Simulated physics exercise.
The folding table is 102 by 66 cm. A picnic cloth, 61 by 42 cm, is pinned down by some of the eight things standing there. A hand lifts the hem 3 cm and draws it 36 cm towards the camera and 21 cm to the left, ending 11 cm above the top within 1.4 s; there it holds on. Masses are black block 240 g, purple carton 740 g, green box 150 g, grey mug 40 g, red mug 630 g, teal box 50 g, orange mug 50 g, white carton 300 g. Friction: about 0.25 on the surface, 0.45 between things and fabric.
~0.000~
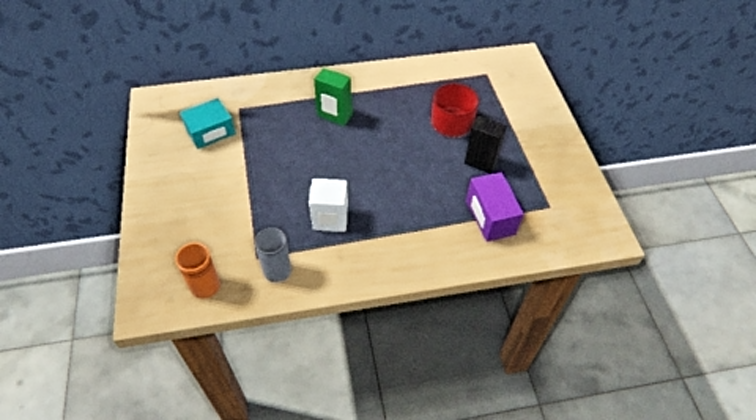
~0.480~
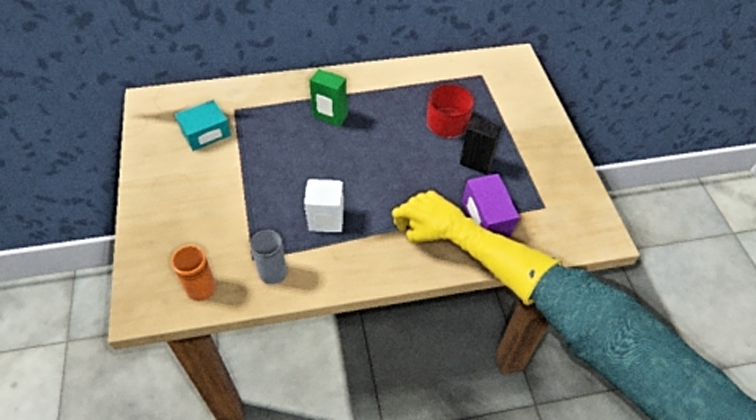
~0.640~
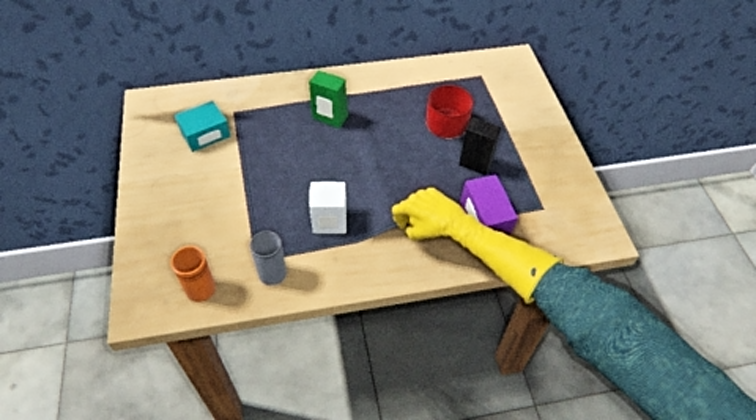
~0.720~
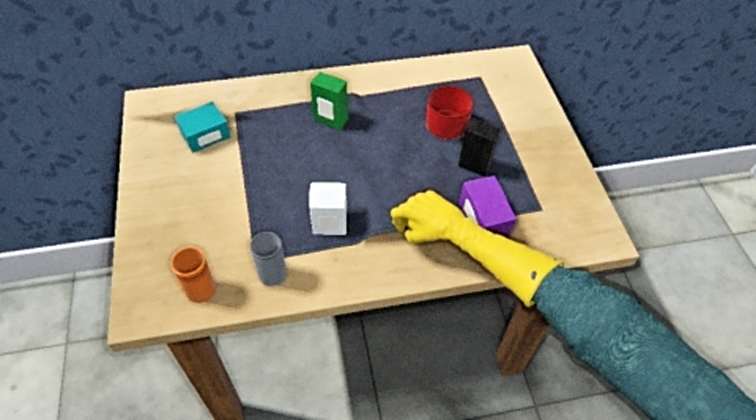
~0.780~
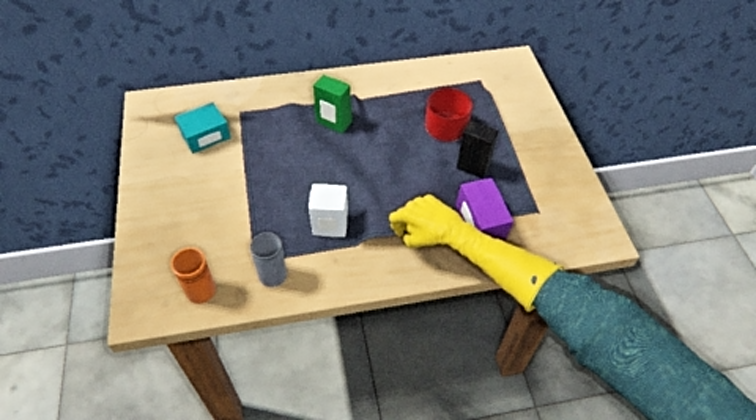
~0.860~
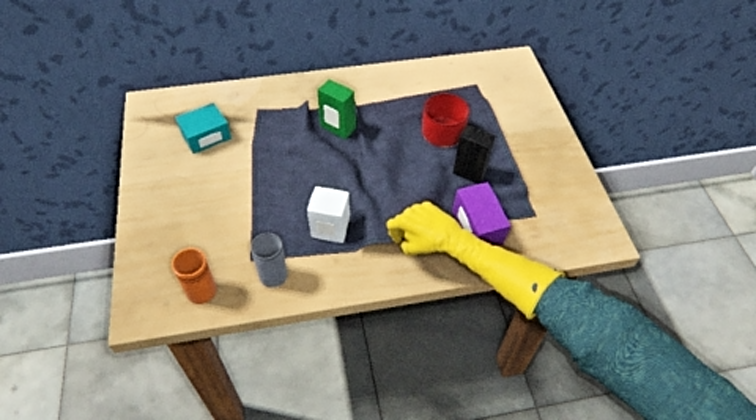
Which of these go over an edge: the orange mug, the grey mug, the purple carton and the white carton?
Result: Orange mug keeps to the top, grey mug goes over the edge, purple carton drops off, white carton drops off.
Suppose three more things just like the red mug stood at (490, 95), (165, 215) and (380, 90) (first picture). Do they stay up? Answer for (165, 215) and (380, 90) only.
In that order: Remains, stays on.
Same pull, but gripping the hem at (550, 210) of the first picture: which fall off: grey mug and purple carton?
Then: Grey mug remains, purple carton drops off.
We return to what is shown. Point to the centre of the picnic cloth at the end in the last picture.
Around (268, 330).
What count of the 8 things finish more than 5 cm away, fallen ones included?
6 of them.
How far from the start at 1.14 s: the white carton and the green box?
White carton 8 cm, green box 10 cm.
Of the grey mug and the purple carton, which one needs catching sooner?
First goes the purple one.
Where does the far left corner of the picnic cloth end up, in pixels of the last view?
Around (184, 263).
By 1.1 s, 100 % of the picnic cloth is still over the top; purple carton 12 cm off its start, white carton 8 cm off its start, grey mug 2 cm off its start.
By 1.4 s, 80 % of the picnic cloth is still over the top; purple carton over the edge, white carton 21 cm off its start, grey mug 18 cm off its start.
By 1.7 s, 50 % of the picnic cloth is still over the top; purple carton over the edge, white carton over the edge, grey mug over the edge.
By 2.0 s, 30 % of the picnic cloth is still over the top; white carton over the edge, purple carton over the edge, grey mug over the edge.
By 3.6 s, 25 % of the picnic cloth is still over the top; white carton over the edge, purple carton over the edge, grey mug over the edge, orange mug 5 cm off its start at (164, 276).
